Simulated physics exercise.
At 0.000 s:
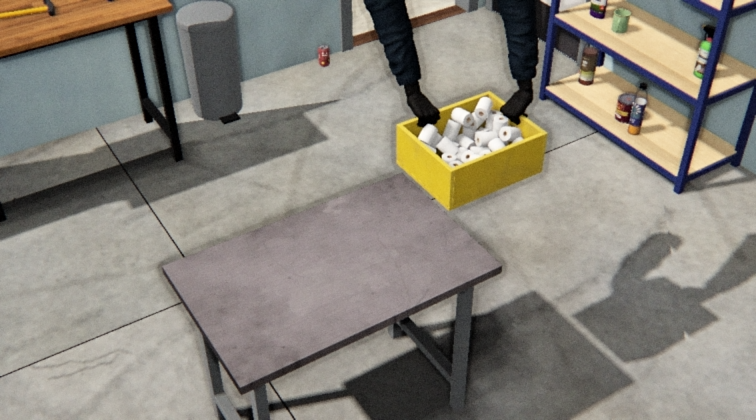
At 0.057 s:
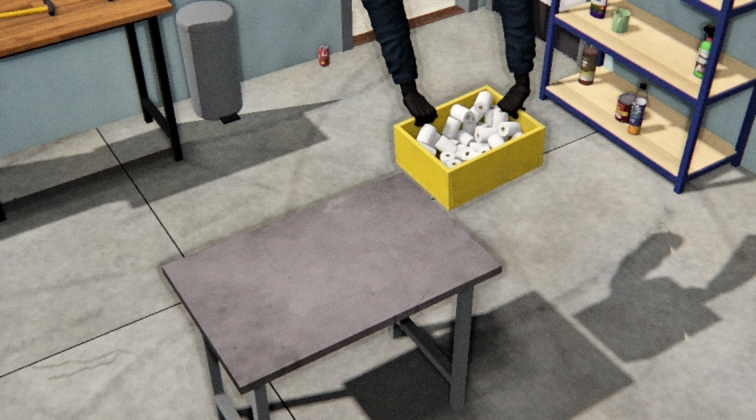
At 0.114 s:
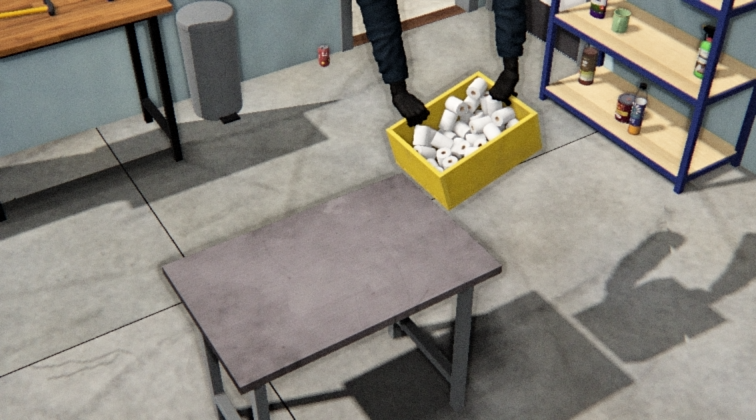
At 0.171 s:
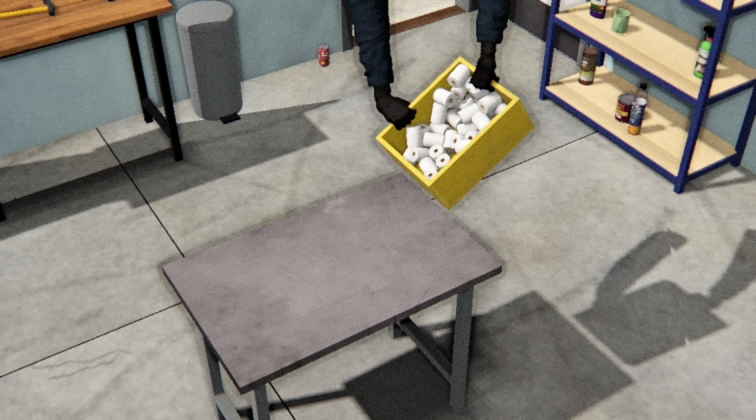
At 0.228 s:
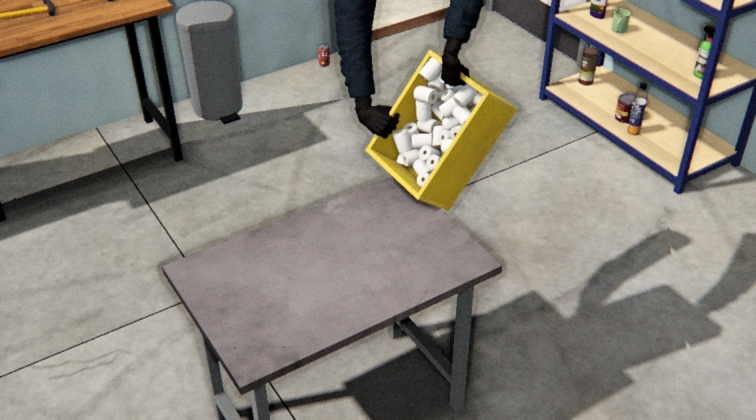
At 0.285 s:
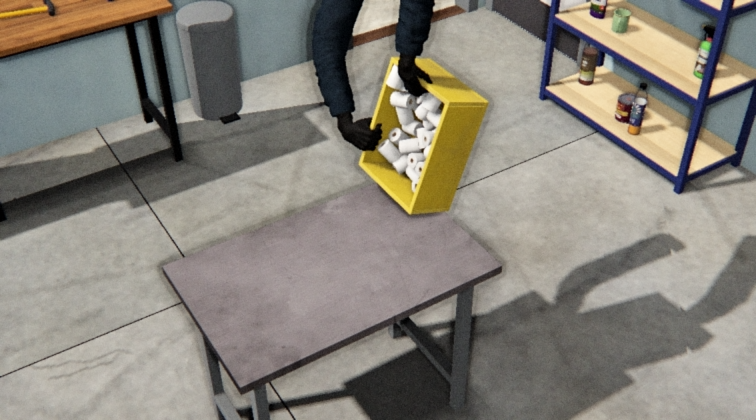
A yellow box packed with white paper rolls was tilted steeply to the left by two gloved hands beside a bare table, its lower front edge staying put and the rolls still inside.
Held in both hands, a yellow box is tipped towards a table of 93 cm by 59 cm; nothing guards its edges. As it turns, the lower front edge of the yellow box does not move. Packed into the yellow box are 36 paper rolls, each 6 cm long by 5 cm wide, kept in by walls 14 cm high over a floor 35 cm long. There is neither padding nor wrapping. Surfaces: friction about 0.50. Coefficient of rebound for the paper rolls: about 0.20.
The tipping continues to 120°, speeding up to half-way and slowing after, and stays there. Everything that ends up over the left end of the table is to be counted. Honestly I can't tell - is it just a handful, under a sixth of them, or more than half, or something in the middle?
The amount is one sixth to one half.
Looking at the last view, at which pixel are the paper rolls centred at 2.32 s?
The middle lies near (268, 293).
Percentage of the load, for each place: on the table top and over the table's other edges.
Approx. 65 % / 5 %.
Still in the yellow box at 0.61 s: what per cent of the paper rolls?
Still inside: Around 10 percent.
After 0.61 s, tilt 120°; 4 still in the yellow box and 32 on the table top.
After 1.02 s, tilt 120°; 29 on the table top and 7 over the left end of the table.
After 1.59 s, tilt 120°; 24 on the table top, 11 over the left end of the table and 1 over the table's other edges.
When it is over (at 2.32 s), 23 on the table top, 11 over the left end of the table and 2 over the table's other edges. Asked share, 11 of 36, 31 per cent.
